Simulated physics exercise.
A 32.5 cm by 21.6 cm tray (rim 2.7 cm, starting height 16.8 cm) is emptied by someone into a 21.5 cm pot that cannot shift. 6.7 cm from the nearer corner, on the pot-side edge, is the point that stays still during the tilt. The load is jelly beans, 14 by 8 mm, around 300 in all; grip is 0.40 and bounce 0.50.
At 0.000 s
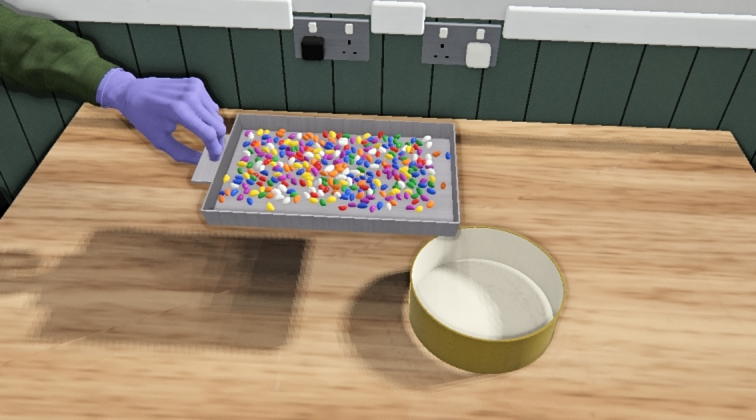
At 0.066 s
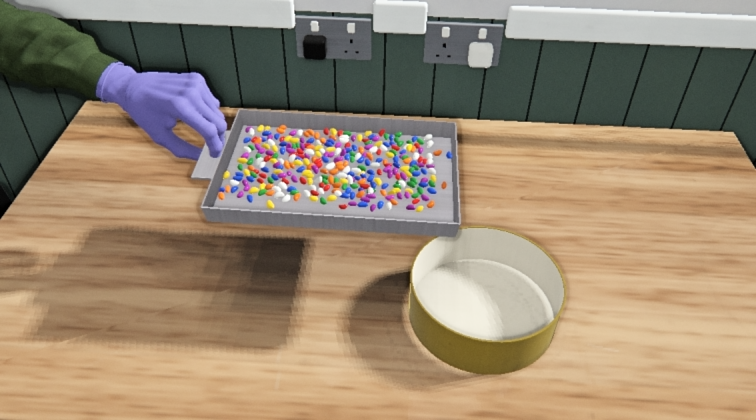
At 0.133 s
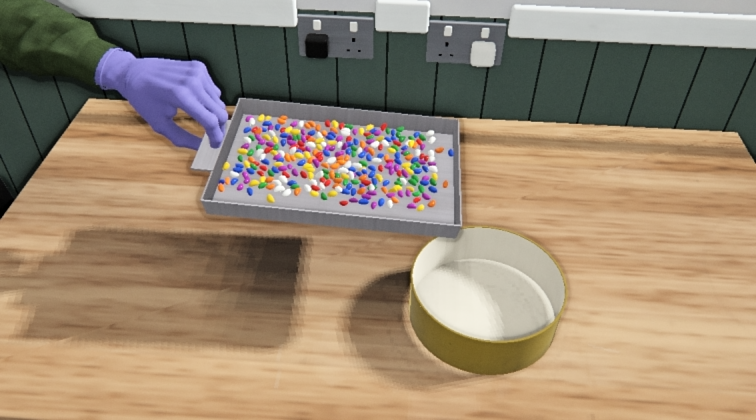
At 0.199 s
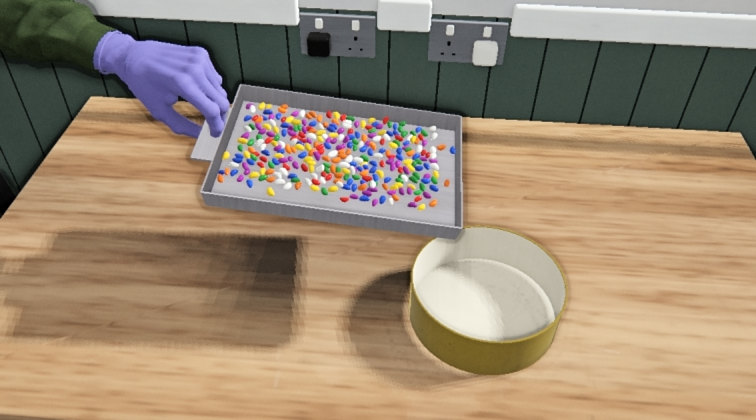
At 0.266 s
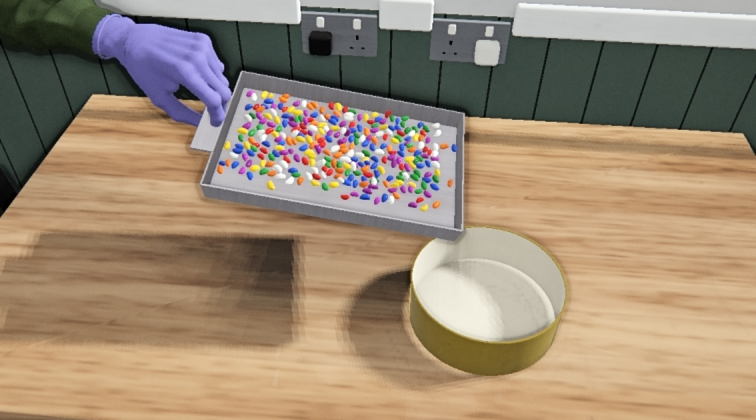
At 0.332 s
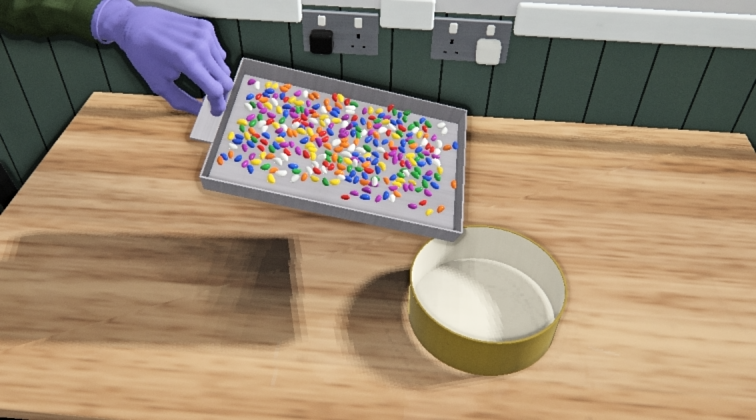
Grey tray of colourful jelly beans tilting gradually, its left side rising in a purple-gloved hand beside a round, gold-sided pot.
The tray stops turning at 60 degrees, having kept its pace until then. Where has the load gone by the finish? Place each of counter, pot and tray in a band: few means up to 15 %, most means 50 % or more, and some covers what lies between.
Counter: Few; pot: Some; tray: Most.
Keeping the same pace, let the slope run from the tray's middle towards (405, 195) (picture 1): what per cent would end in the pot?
I'd estimate about 20 %.
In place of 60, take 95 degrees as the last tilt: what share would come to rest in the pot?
About 100 in a hundred would end up in the pot.
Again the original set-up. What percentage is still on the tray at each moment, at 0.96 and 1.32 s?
100 then 85.
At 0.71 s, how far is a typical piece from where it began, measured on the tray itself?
Around 7 centimetres.
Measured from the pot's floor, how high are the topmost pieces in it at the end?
I'd say near 1.0 centimetres.
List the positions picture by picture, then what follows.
In the first frame, tray tilt 0 degrees, front corners at (205, 208) and (457, 221); middle of the pieces at (338, 166); pot at (487, 279).
In the second frame, tray tilt 1 degrees, front corners at (205, 205) and (457, 222); middle of the pieces at (339, 164).
In the third frame, tray tilt 4 degrees, front corners at (205, 198) and (458, 223), lowest corner right front; middle of the pieces at (340, 158).
In the fourth frame, tray tilt 8 degrees, front corners at (204, 190) and (459, 226), lowest corner right front; middle of the pieces at (341, 152).
In the fifth frame, tray tilt 12 degrees, front corners at (204, 182) and (460, 228), lowest corner right front; middle of the pieces at (343, 147).
In the sixth frame, tray tilt 16 degrees, front corners at (204, 175) and (459, 230), lowest corner right front; middle of the pieces at (344, 141); pot at (488, 279). The tray's pace is about 55 degrees a second.
After 0.71 s, tilt 37 degrees; the tray holds 100 %, the pot 0 %.
After 0.96 s, tilt 52 degrees; the tray holds 100 %, the pot 0 %.
After 1.32 s, tilt 60 degrees; the tray holds 85 %, the pot 10 %.
By 2.9 s all is still; counter 0 %, pot 30 %, tray 70 %.
